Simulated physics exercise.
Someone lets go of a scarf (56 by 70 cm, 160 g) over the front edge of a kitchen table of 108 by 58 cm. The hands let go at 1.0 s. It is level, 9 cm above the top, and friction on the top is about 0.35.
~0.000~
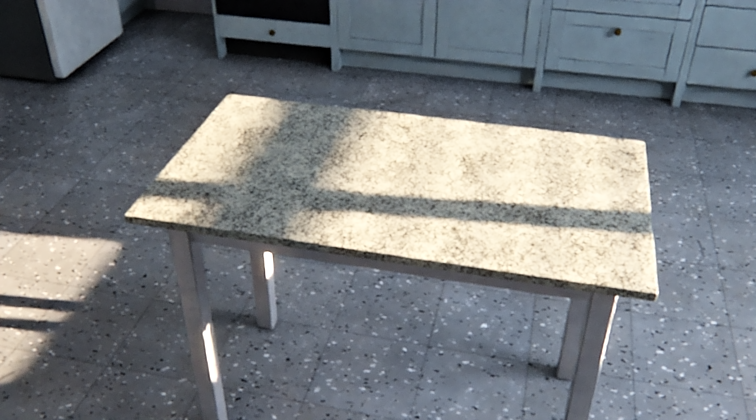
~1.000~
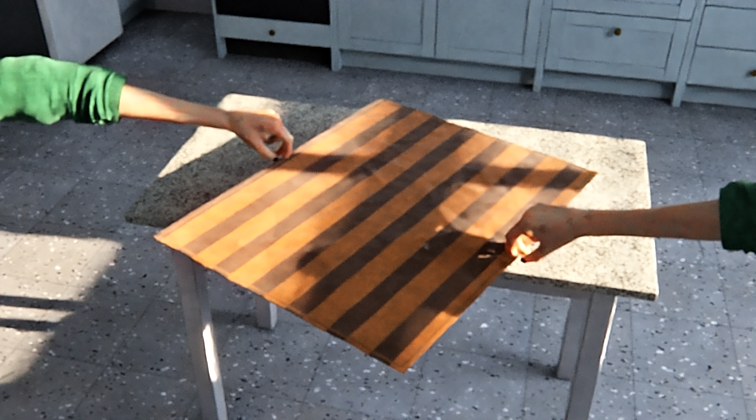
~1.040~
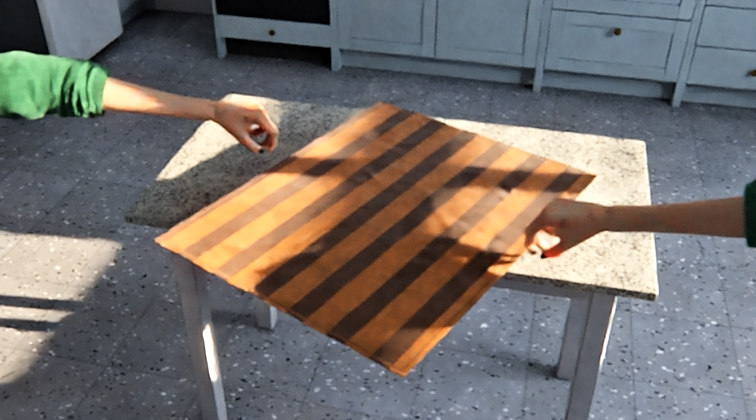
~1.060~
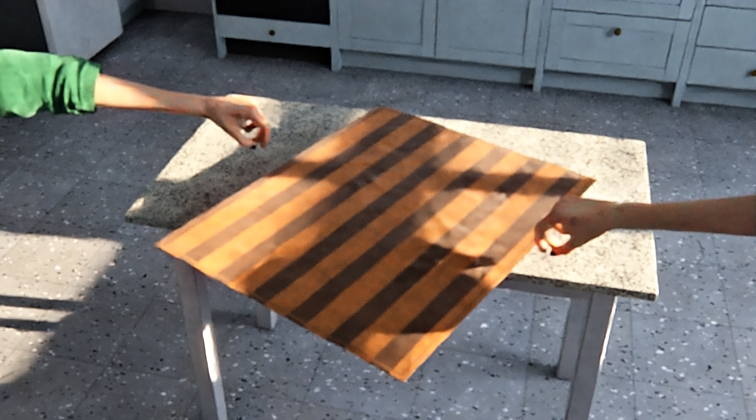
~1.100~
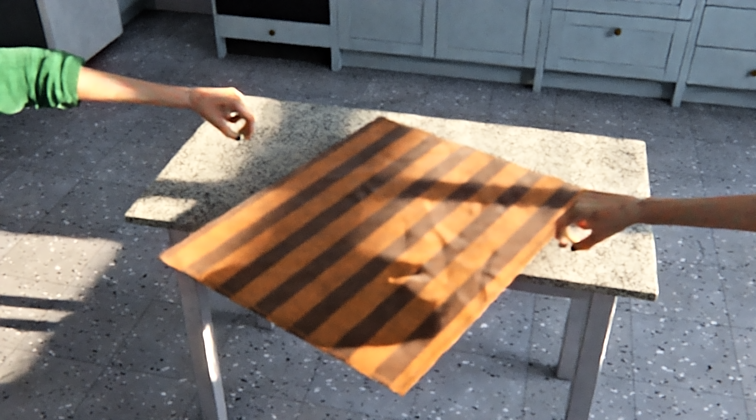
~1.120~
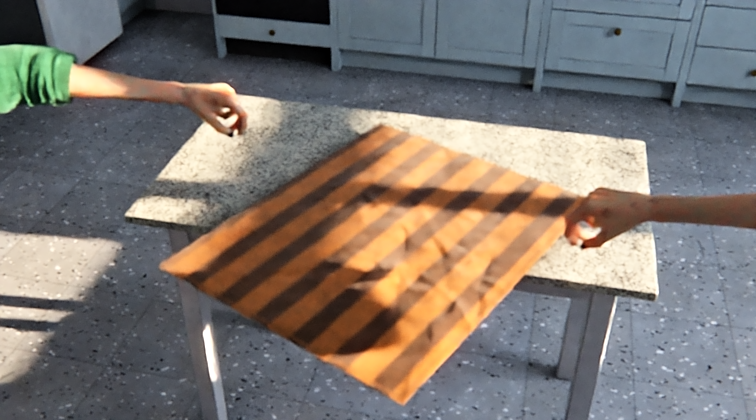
A striped orange and brown scarf was held by two hands across the front edge of a speckled kitchen table, then the hands let go and drew apart as it slid slightly forward.
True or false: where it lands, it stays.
False.
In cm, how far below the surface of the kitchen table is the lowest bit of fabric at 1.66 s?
46 cm, approximately.
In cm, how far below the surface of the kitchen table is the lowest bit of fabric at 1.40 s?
Roughly 42 cm.
At 1.4 s, 45 % of the scarf is still over the top.
At 1.7 s, 30 % of the scarf is still over the top.
At 1.9 s, 0 % of the scarf is still over the top.
At 2.2 s, 0 % of the scarf is still over the top.
At 4.4 s, 0 % of the scarf is still over the top.
